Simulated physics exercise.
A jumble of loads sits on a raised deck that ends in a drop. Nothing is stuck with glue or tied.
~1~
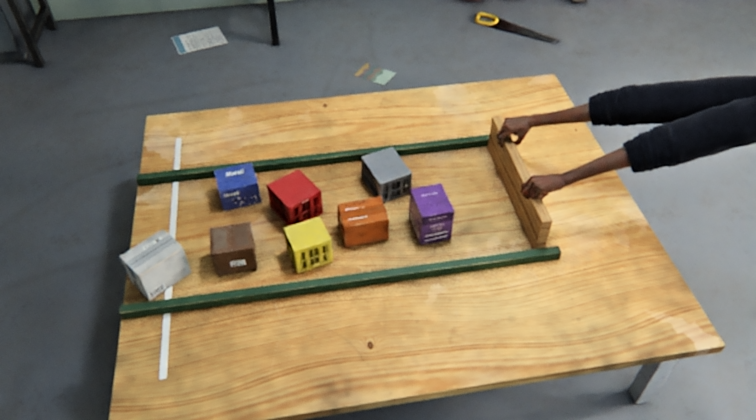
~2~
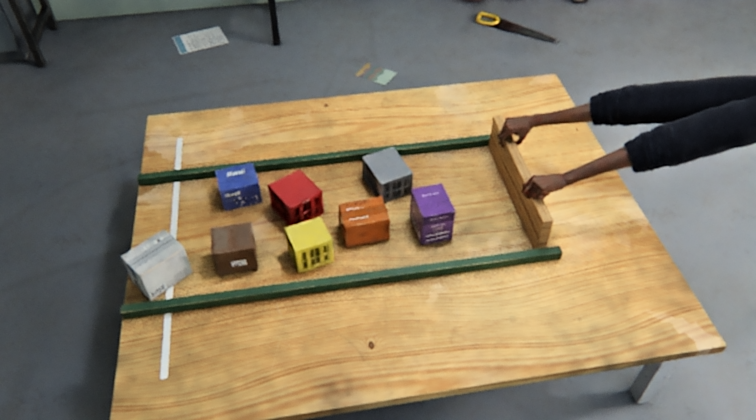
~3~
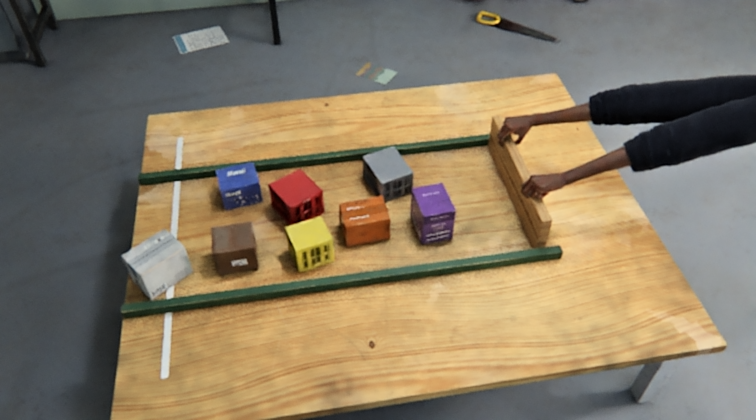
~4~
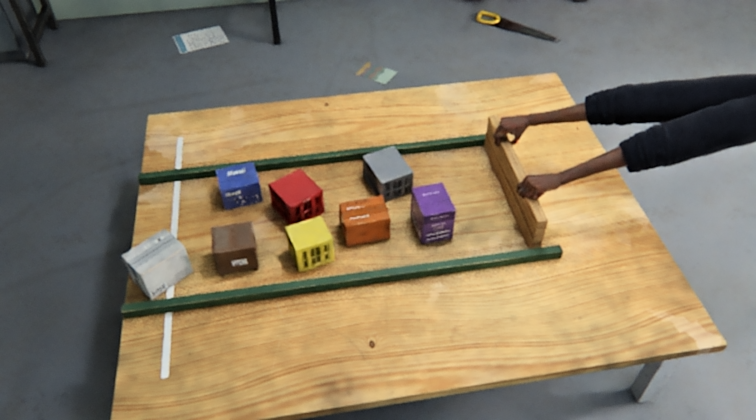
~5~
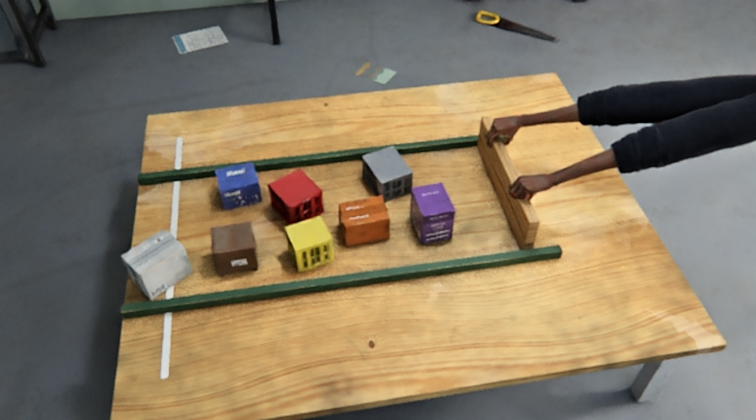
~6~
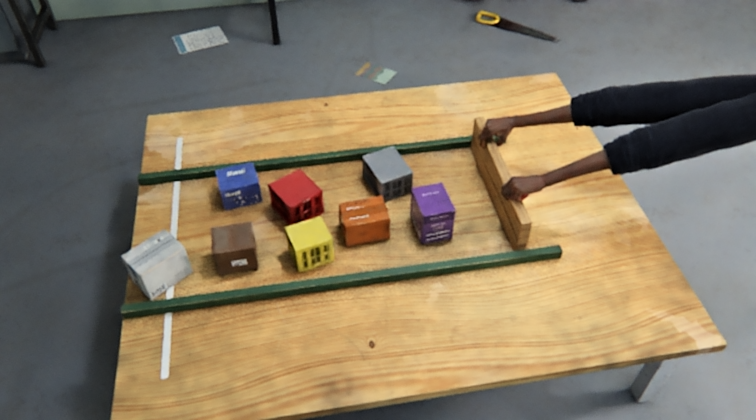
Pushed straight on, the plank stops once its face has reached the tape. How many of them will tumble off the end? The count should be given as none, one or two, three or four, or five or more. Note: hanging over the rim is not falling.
I reckon the ones pushed off reach five at the very least.
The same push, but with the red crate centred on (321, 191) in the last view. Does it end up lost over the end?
Put there, it simply leaves the top.
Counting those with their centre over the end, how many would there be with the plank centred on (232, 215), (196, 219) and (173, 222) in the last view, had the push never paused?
Respectively 1, 2 and 5.
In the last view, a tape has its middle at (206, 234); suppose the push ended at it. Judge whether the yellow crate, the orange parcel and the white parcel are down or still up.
Here's how it goes: The yellow crate stays where it is, the orange parcel stays where it is, and the white parcel ends up below.
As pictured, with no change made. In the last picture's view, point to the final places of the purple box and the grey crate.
The purple box stops around (150, 244); the grey crate around (153, 200).
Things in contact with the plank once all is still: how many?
The count comes out at 3.
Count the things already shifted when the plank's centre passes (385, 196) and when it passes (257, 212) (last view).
So 4, and at the other place 8.
Soon after, none off yet; white parcel at rest near (158, 264); brown tote at rest near (235, 249); blue box at rest near (239, 186).
Then, none off yet; white parcel moved a little near (141, 271); brown tote moved about its own width near (192, 261); blue box moved about its own width near (196, 185).
By the end, the number that fall off is five or more; fallen, orange parcel, red crate, blue box, brown tote and white parcel.
